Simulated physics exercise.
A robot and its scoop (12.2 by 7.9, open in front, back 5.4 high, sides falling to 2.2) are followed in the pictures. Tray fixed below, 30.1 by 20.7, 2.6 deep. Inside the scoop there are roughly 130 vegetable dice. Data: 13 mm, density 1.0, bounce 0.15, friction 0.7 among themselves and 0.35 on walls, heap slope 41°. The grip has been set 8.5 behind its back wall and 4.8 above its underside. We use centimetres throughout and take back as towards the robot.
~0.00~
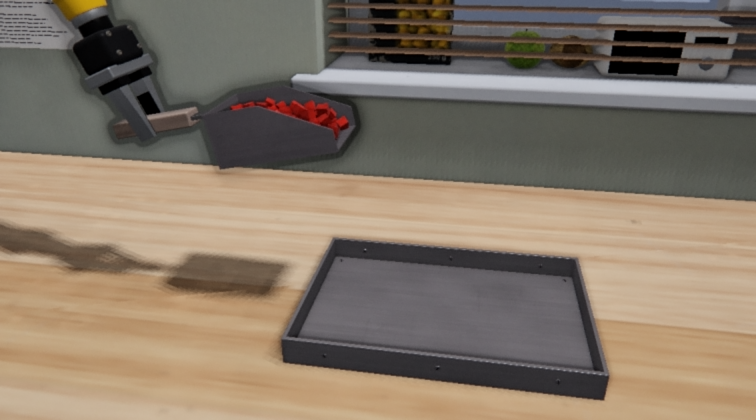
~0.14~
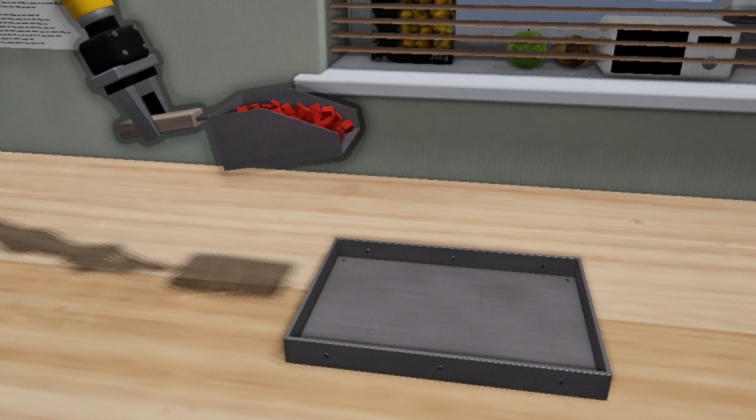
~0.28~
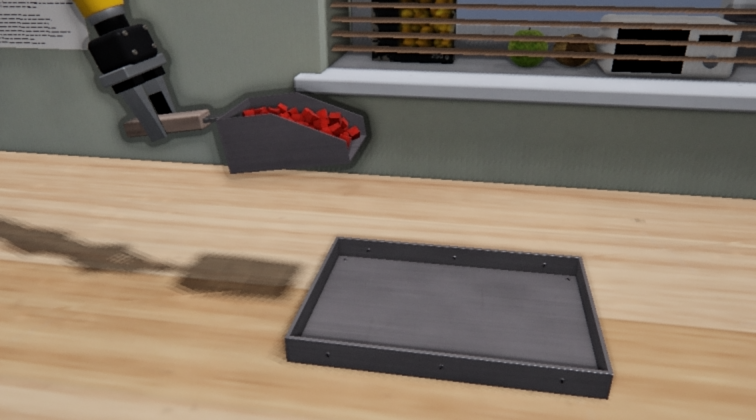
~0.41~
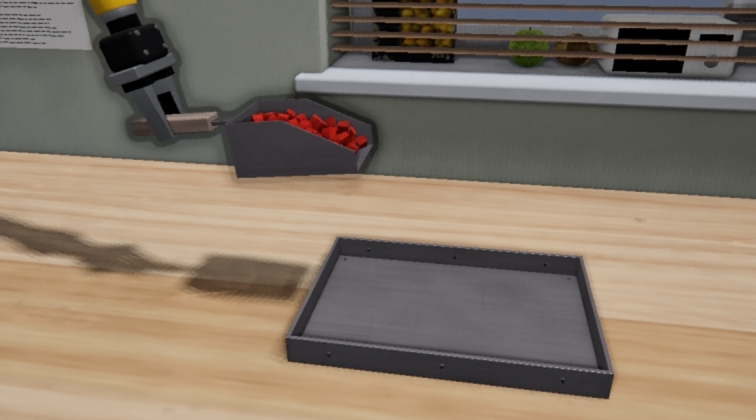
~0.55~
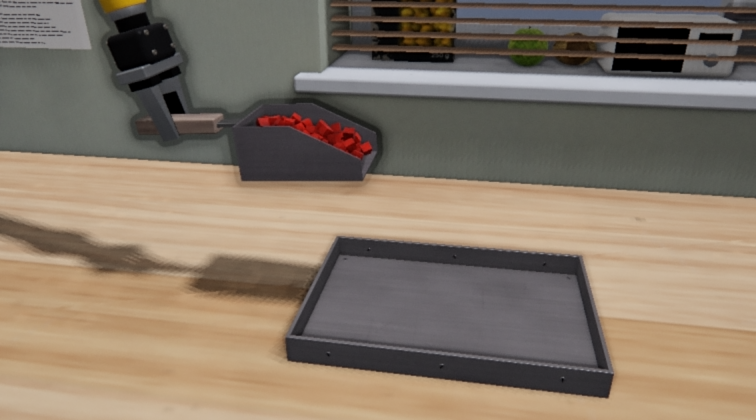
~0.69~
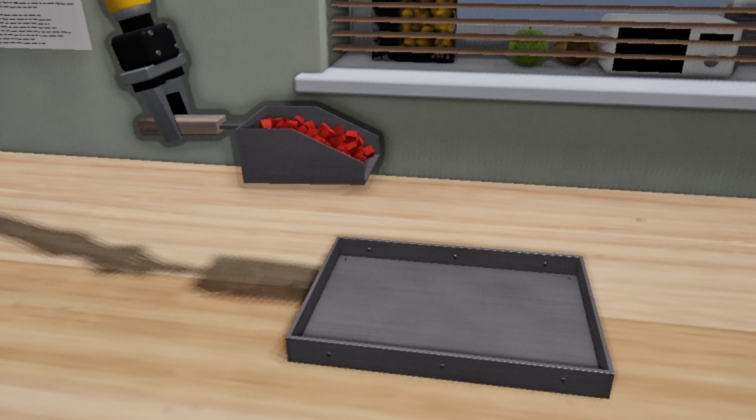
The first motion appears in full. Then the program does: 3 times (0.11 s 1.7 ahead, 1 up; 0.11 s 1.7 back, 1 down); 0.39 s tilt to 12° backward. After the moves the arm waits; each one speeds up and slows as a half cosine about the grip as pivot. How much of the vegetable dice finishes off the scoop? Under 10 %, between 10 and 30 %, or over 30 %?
Between 10 and 30 %.
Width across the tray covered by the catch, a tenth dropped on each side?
Width of central eight tenths: Approx. 8 cm.
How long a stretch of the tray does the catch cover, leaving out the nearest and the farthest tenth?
The stretch is around 6 cm.
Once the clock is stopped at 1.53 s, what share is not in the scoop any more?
Roughly 20 percent by that moment.
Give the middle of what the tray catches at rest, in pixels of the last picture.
I'd put it at roughly (399, 301).
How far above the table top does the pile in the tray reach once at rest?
Close to 2.0 cm above the table.
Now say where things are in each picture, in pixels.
The first frame shows the scoop floor at (279, 145), tilted 12° backward; upper third of the load around (273, 117), from x 225 to 345, top at y 105; 129 on the scoop.
The second frame shows the scoop floor at (284, 147), tilted 11° backward; upper third of the load around (278, 119), from x 230 to 345, top at y 105.
The third frame shows the scoop floor at (290, 152), tilted 9° backward; upper third of the load around (282, 124), from x 235 to 355, top at y 110.
The fourth frame shows the scoop floor at (297, 158), tilted 6° backward; upper third of the load around (285, 130), from x 245 to 360, top at y 115.
The fifth frame shows the scoop floor at (302, 163), tilted 4° backward; upper third of the load around (288, 134), from x 250 to 365, top at y 120.
The sixth frame shows the scoop floor at (304, 165), tilted 3° backward; upper third of the load around (290, 136), from x 255 to 370, top at y 120; 129 on the scoop.
After 1.11 s, tilted 3° backward, highest piece 20 above the table; 115 on the scoop, 7 in the tray, 7 in flight or on a rim.
After 1.53 s, tilted 7° backward, highest piece 21 above the table; 102 on the scoop, 27 in the tray.
After 1.94 s, tilted 12° backward, highest piece 23 above the table; 102 on the scoop, 27 in the tray.
After 2.99 s, tilted 12° backward, highest piece 23 above the table; 102 on the scoop, 27 in the tray.
In the end, 102 on the scoop, 27 in the tray. That is 21 % off the scoop.
